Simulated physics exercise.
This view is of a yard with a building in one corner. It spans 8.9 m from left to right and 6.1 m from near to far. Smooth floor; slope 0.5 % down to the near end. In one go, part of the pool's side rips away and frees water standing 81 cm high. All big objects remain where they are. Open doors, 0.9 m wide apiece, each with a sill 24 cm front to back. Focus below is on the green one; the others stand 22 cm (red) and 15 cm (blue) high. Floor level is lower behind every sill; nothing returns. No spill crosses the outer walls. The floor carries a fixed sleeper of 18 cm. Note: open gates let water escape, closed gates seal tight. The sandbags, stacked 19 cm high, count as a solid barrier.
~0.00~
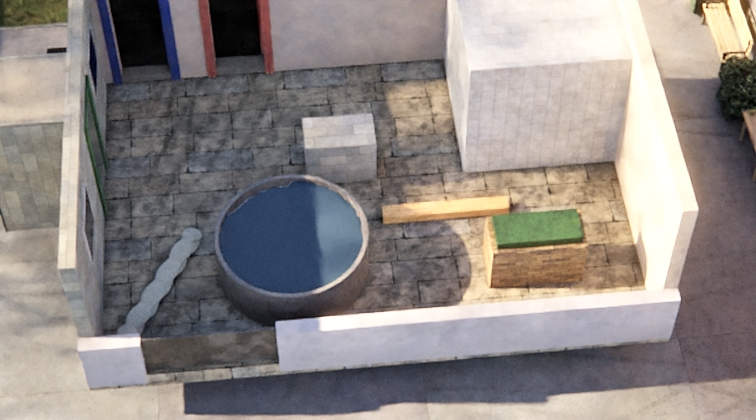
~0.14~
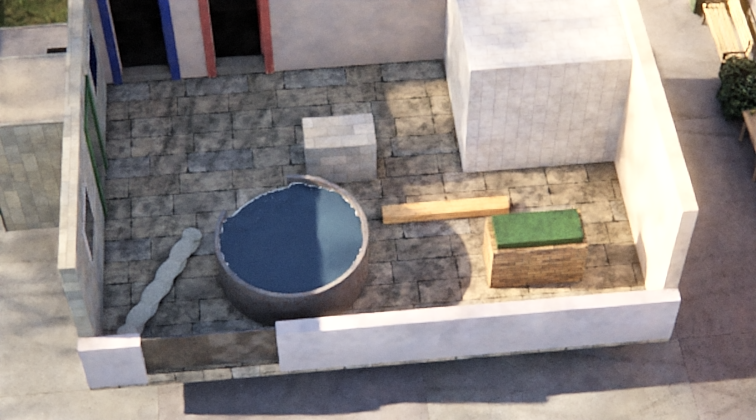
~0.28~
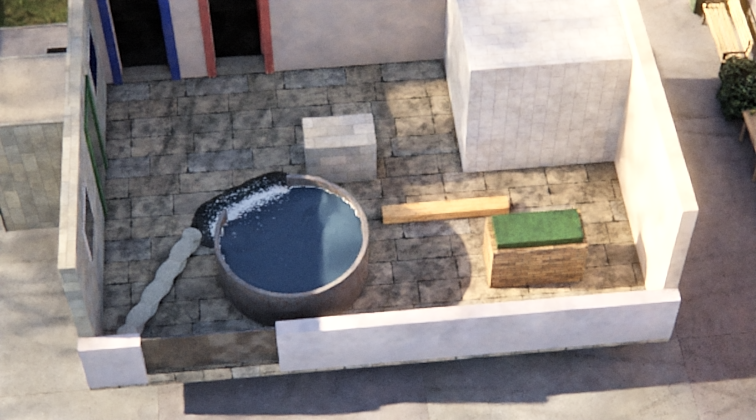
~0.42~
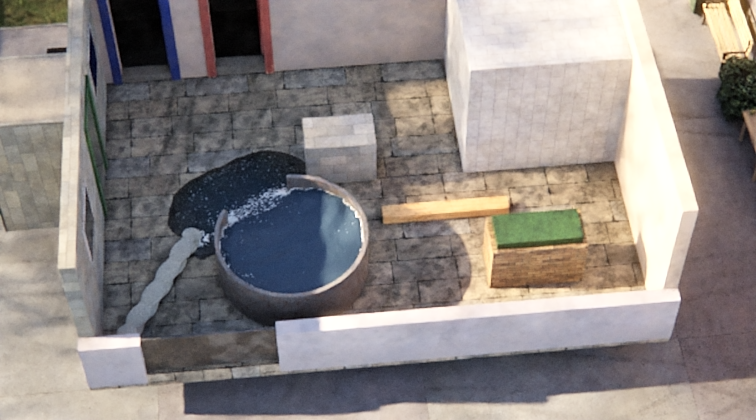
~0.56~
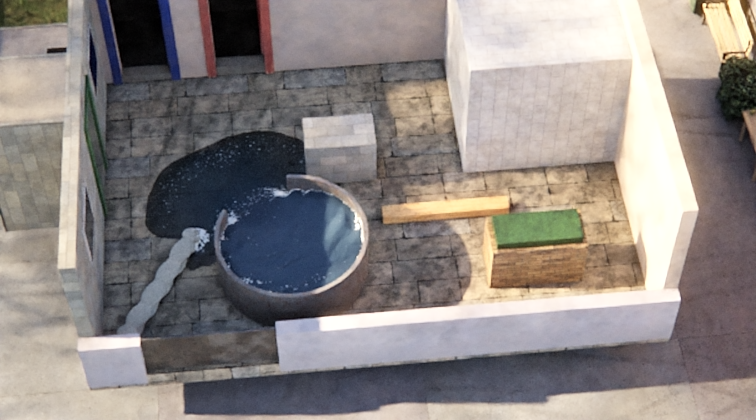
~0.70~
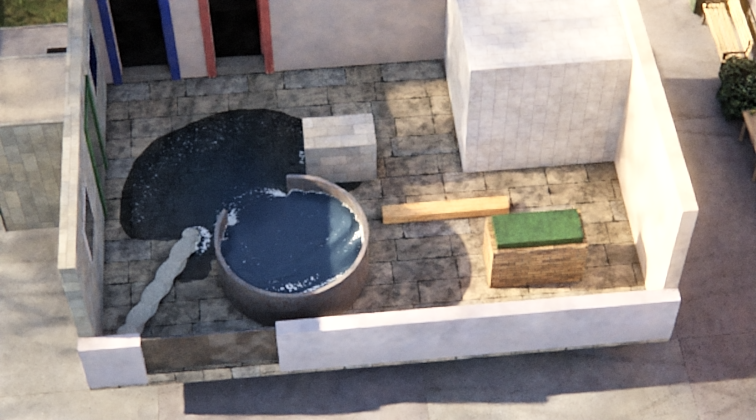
The clip opens on a round pool of still water in a walled, paved yard. The pool's far side breaks open and foaming water pours out, then spreads in a widening dark sheet across the paving toward the back and left, reaching beside the pale block while the pool's surface churns.
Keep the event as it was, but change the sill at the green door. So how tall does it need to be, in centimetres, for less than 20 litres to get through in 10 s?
It would need to be around 22 cm tall.
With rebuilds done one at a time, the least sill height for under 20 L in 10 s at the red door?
The red one would have to be about 23 cm high.
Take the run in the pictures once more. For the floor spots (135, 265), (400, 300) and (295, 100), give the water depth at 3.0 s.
Roughly 3, 0 and 5 cm, in turn.
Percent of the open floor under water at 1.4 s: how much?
Wet: Close to 35 %.
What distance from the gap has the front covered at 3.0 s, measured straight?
4.8 m.
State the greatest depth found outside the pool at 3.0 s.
I'd put it near 34 cm.
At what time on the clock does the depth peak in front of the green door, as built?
About 1.8 seconds.
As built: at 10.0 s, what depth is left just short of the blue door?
Depth: Near 8.5 cm.
After 1.4 s water covers 35 % of the floor, deepest (40 cm) near (107, 89); 22 cm at the green door, 0 litres in over its 18 cm sill.
After 3.0 s water covers 40 % of the floor, deepest (34 cm) near (167, 85); 20 cm at the green door, 38 litres in over its 18 cm sill.
After 10.0 s water covers 80 % of the floor, deepest (17 cm) near (106, 173); 15 cm at the green door, 48 litres in over its 18 cm sill.
At the green door as built, the water arrived by 0.9 s and peaked near 29 cm at 1.8 s.
Run again over the same 10 s with other heights there, 54 litres in over 17.5 cm, 3 litres over 27.5 cm. The limit of 20 litres is kept from about 22 cm up.
